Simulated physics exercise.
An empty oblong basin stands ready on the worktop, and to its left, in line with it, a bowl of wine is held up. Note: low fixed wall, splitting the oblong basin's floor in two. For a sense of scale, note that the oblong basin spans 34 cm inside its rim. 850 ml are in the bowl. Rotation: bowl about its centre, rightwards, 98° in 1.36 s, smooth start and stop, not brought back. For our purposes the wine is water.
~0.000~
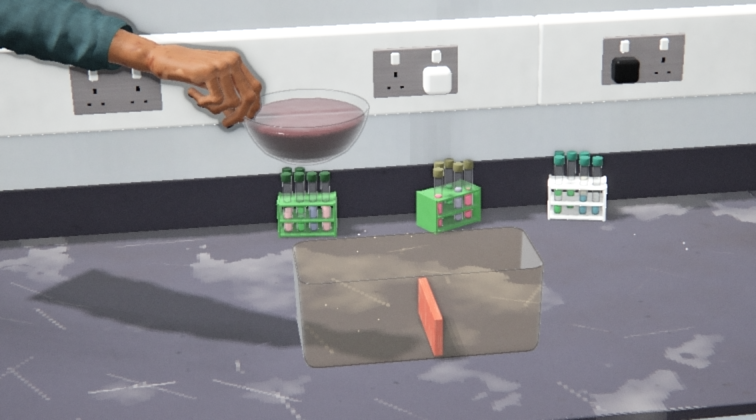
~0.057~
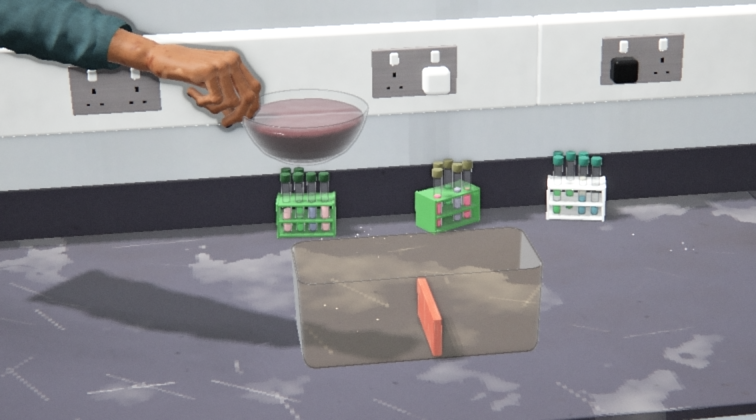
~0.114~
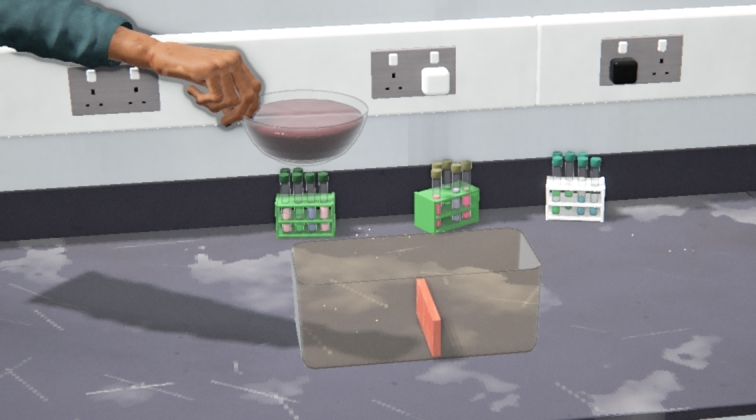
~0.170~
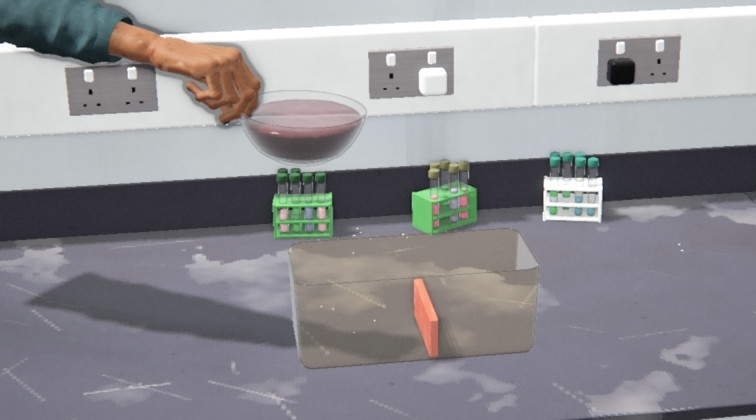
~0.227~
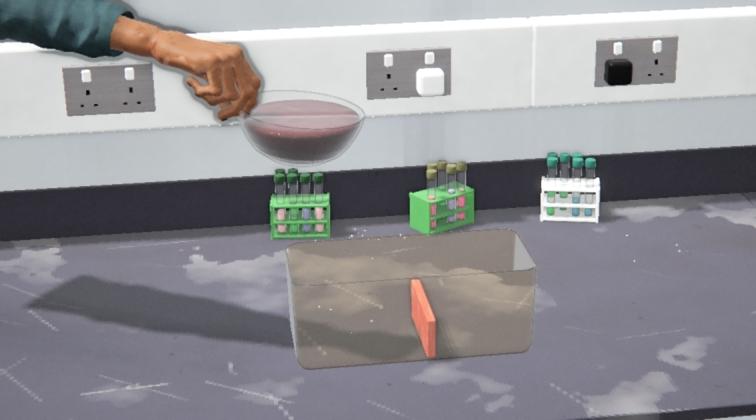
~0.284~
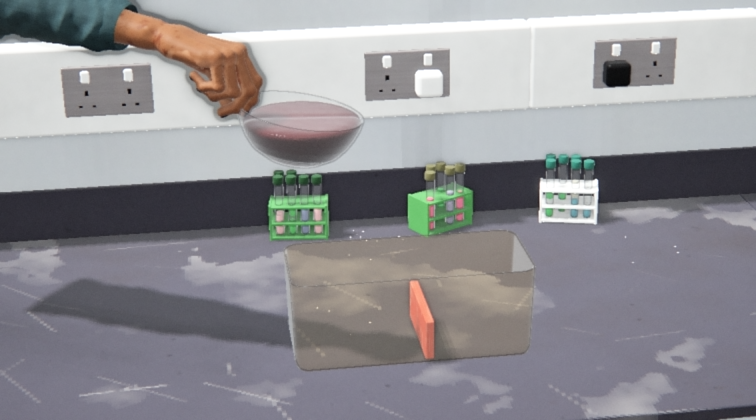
A hand held a glass bowl of dark red wine above a worktop, up and to the left of an empty clear basin with a red divider, and slowly tilted it slightly to the right.
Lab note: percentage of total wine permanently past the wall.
Approx. 53 %.
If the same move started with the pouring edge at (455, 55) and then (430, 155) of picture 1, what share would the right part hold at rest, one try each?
About 70 %, then about 95 %.
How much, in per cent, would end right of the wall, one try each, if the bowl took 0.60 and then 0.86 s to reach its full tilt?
Respectively 30 and 45 %.
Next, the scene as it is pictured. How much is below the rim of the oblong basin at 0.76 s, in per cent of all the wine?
Around 20 percent.
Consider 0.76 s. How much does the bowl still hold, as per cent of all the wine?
I'd put it near 40 percent.
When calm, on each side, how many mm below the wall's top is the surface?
The left comes to roughly 42 mm and the right to roughly 36 mm.
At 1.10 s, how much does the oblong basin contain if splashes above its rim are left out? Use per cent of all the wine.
90 per cent, give or take a little.
Then, 0.76 s in, the tilt is 58° and 41 per cent is still to pour, 9 is left of the wall and 12 right of it.
Then, 1.10 s in, the tilt is 90° and 2 per cent is still to pour, 38 is left of the wall and 52 right of it.
Then, 1.47 s in, the tilt is 98° and 0 per cent is still to pour, 46 is left of the wall and 53 right of it.
Then, 1.86 s in, the tilt is 98° and 0 per cent is still to pour, 46 is left of the wall and 53 right of it.
Finally, 46 per cent lies left of the wall, 53 right of it and 1 outside.
